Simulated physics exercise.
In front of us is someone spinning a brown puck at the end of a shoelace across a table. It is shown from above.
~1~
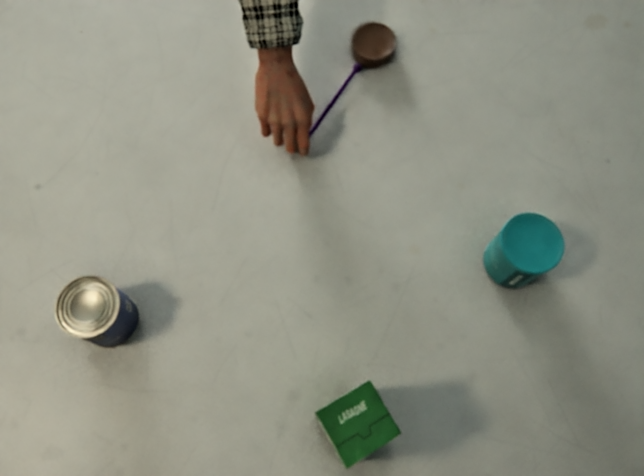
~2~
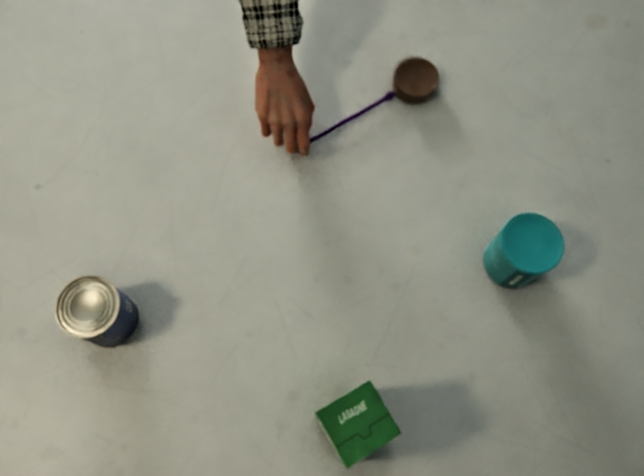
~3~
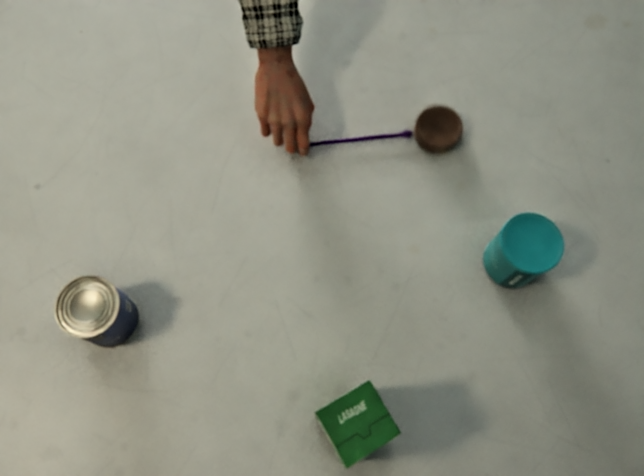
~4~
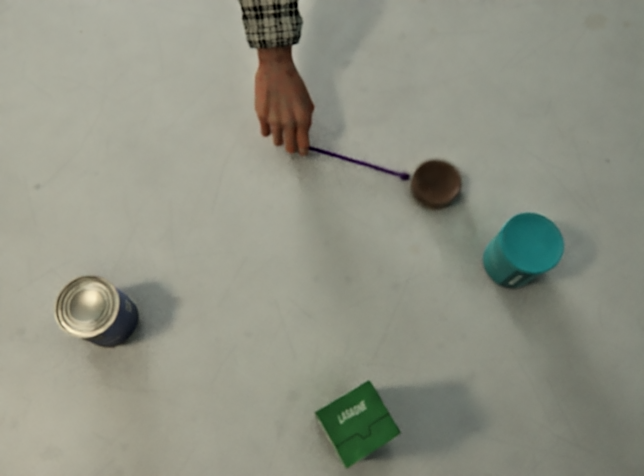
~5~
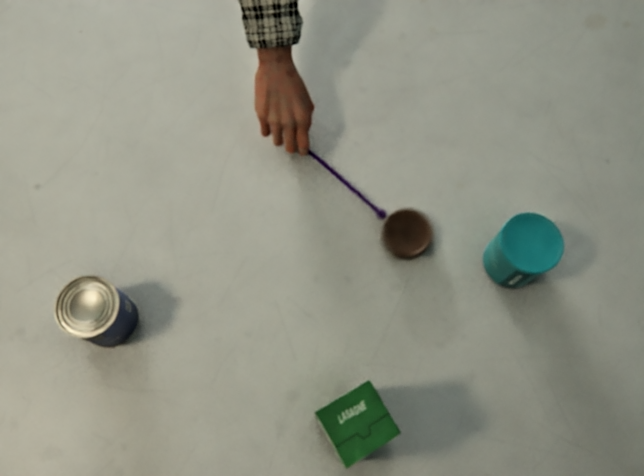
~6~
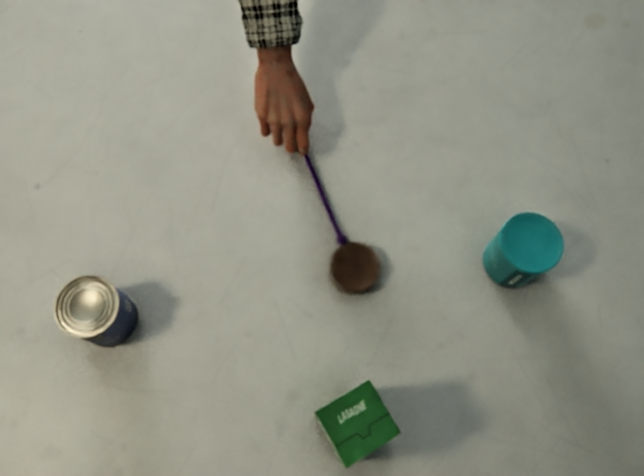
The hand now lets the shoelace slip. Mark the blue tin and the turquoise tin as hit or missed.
Marks: Blue tin: Hit; turquoise tin: Missed.
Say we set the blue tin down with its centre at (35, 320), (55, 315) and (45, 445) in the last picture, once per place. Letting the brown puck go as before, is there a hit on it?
Taking the places in turn, it is knocked, then it is knocked, and last it is left alone.
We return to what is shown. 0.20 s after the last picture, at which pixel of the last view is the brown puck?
Somewhere around (154, 307), I reckon.
Then, 0.08 s on from there, puck near (231, 295).
Then, 0.20 s on from there, puck near (154, 308); blue tin pushed aside.
In the end, puck near (154, 307); blue tin pushed aside. The blue tin gets hit and the turquoise tin escapes it.
